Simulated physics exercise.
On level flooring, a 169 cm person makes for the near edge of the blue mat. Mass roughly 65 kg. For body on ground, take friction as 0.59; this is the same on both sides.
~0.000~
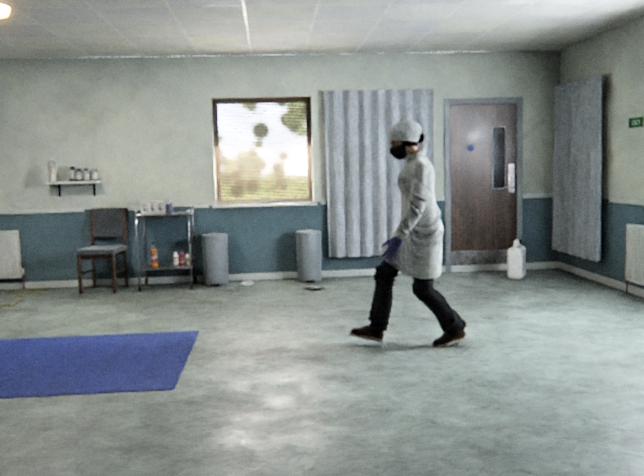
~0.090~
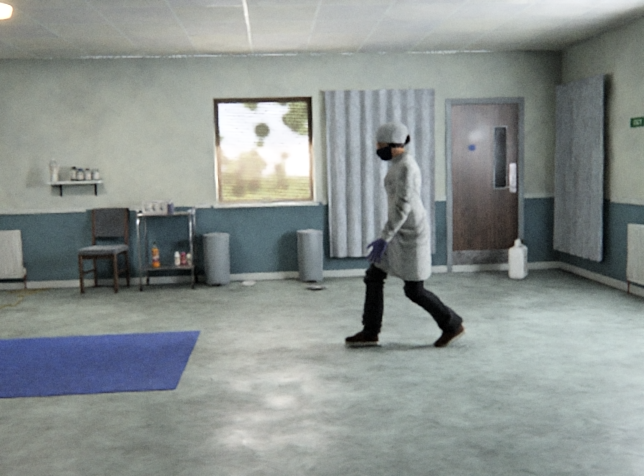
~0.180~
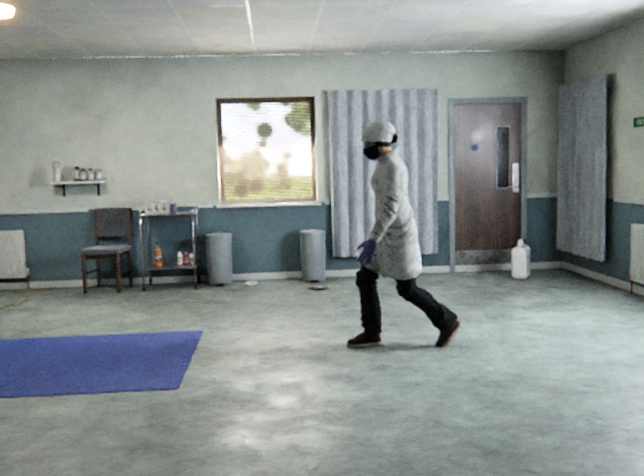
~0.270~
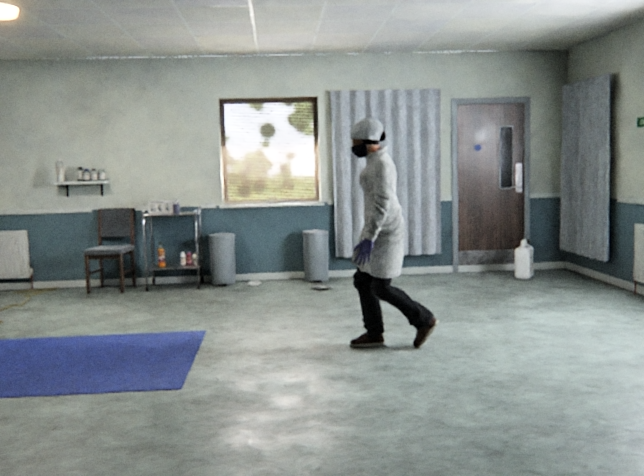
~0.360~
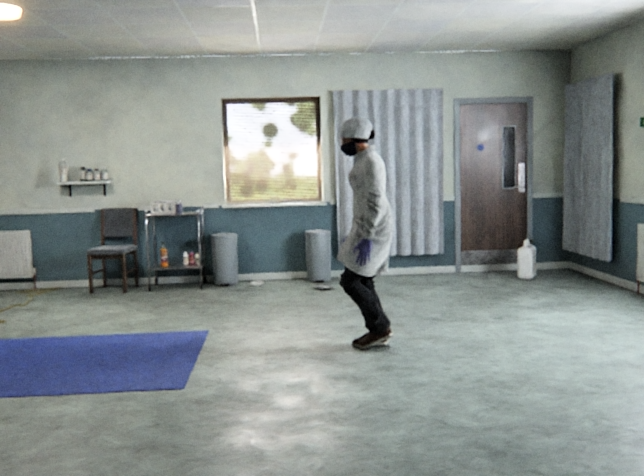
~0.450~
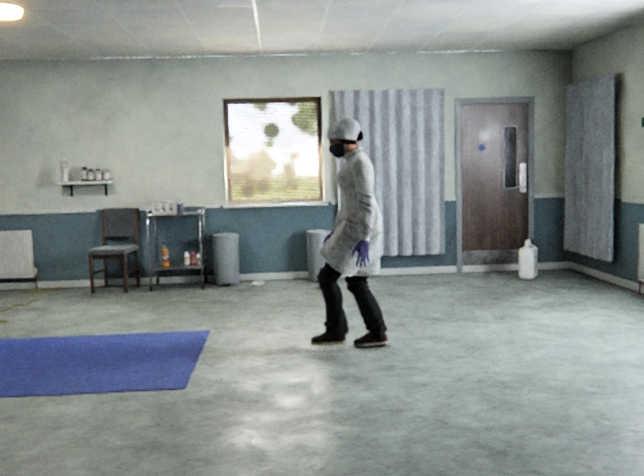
A person in a white coat, pale head covering, dark face mask, purple gloves and dark trousers is seen side-on from across a wide room with a grey floor. Behind are a window, grey corrugated panels, a brown door, two grey bins, a chair and a trolley, with a blue mat at left. The person walks left in short steps, legs parting and closing, while the view shifts very slightly left.
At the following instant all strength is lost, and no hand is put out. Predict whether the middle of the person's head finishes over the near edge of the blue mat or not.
It never reaches the line.
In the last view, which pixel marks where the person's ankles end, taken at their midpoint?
Estimate: About (292, 341).
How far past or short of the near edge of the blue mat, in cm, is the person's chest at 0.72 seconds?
Some 90 cm short of it.
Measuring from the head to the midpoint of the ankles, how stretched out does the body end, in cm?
I'd put it at roughly 30 centimetres.
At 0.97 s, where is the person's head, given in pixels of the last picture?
Close to (260, 291).
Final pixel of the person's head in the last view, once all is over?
You'll find it around (268, 350) at the end.
After 0.72 s the person's head is 83 cm short of the near edge of the blue mat, near (310, 193) in the last picture's view; the person's chest 89 cm short of the near edge of the blue mat.
After 0.97 s the person's head is 45 cm short of the near edge of the blue mat, near (260, 291) in the last picture's view; the person's chest 70 cm short of the near edge of the blue mat.
After 1.27 s the person's head is 49 cm short of the near edge of the blue mat, near (266, 346) in the last picture's view; the person's chest 73 cm short of the near edge of the blue mat.
Final state at 2.4 s, person's hips stop short of the near edge of the blue mat; person's head stops short of the near edge of the blue mat; person's chest stops short of the near edge of the blue mat.
